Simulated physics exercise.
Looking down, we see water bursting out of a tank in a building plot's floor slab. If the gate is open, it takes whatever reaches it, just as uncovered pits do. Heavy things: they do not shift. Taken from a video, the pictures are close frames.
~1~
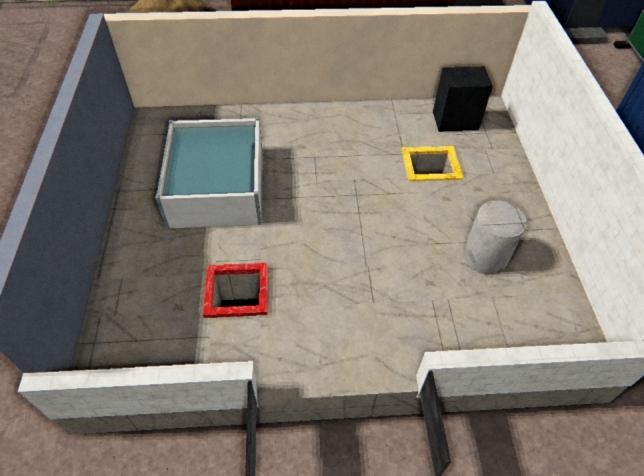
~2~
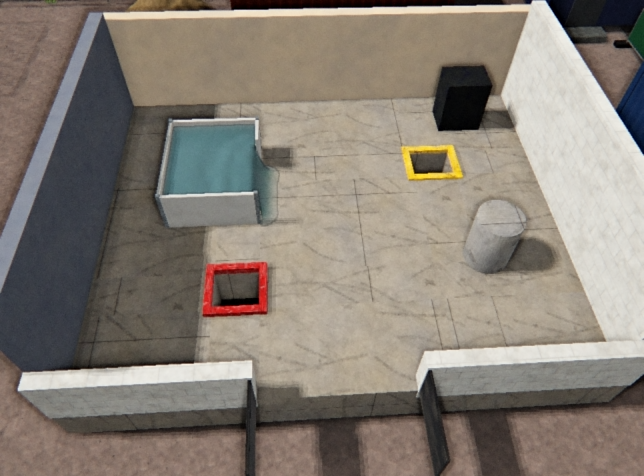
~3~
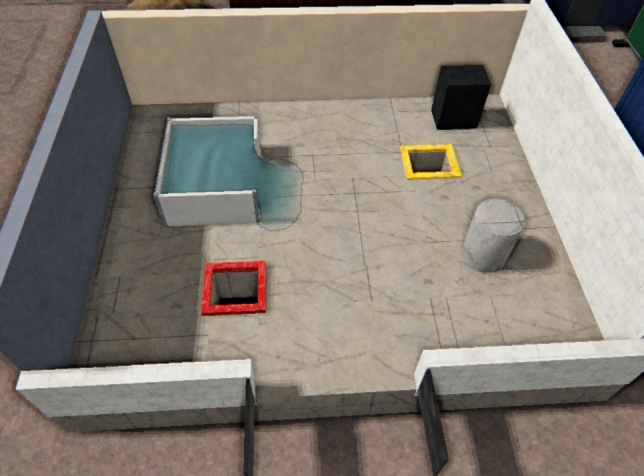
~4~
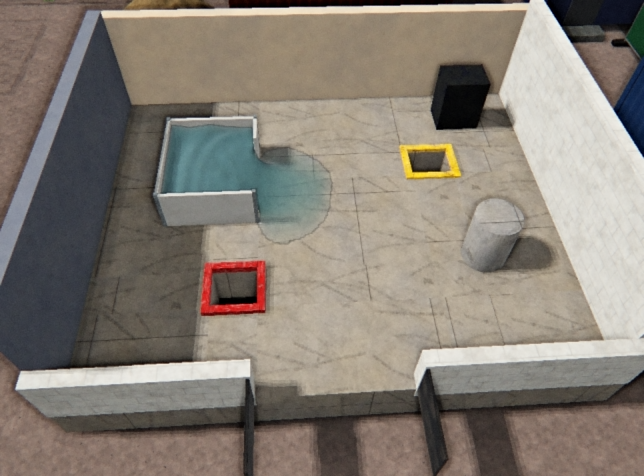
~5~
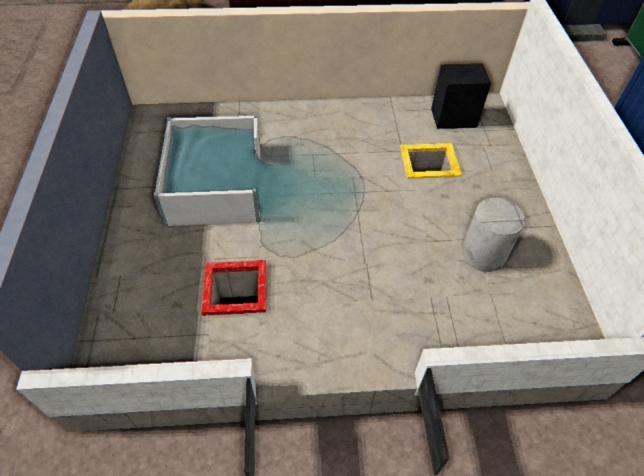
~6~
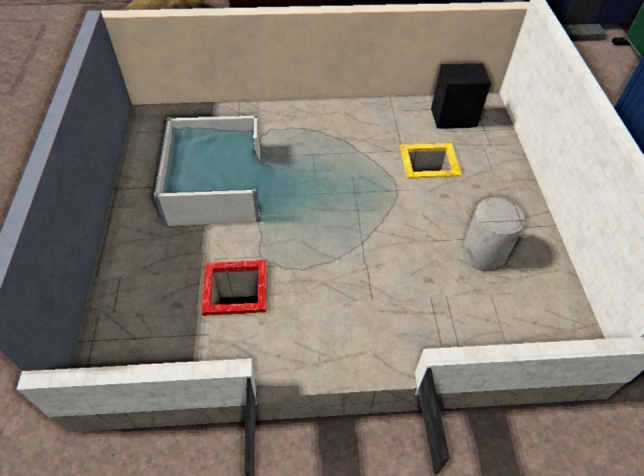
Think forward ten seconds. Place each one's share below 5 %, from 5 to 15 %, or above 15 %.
The gate ends up mid-range - five to fifteen per cent; the red pit ends up low - beneath five per cent; the yellow pit ends up mid-range - five to fifteen per cent.
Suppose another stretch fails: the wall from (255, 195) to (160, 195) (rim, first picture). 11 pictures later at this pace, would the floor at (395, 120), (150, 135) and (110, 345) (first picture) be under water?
First point spared, second point spared, third point swamped.
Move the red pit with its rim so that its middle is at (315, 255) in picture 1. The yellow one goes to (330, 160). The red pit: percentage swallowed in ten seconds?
Result - red pit, 4 in a hundred.
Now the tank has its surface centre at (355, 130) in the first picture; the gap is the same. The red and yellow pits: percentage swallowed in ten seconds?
Shares - red: 0 in a hundred; yellow: 45 in a hundred.
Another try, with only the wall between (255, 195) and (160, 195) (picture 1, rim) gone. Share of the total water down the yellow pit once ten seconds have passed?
The yellow pit takes 0 per cent.
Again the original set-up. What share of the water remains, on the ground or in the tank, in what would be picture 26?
The share not yet gone is roughly 92 percent.
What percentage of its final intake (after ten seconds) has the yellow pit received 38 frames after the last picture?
That comes out to 95 per cent by my count.
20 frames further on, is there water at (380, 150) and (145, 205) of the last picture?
As listed: Flooded, no water.
A moment on, water covers 30 % of the floor; the gate 0 %, the red pit 0 %, the yellow pit 2 %.
Next, water covers 45 % of the floor; the gate 0 %, the red pit 0 %, the yellow pit 5 %.
Then, water covers 55 % of the floor; the gate 1 %, the red pit 0 %, the yellow pit 8 %.
Later, water covers 60 % of the floor; the gate 3 %, the red pit 0 %, the yellow pit 10 %.
In the end, water covers 80 % of the floor; the gate 10 %, the red pit 0 %, the yellow pit 10 %.
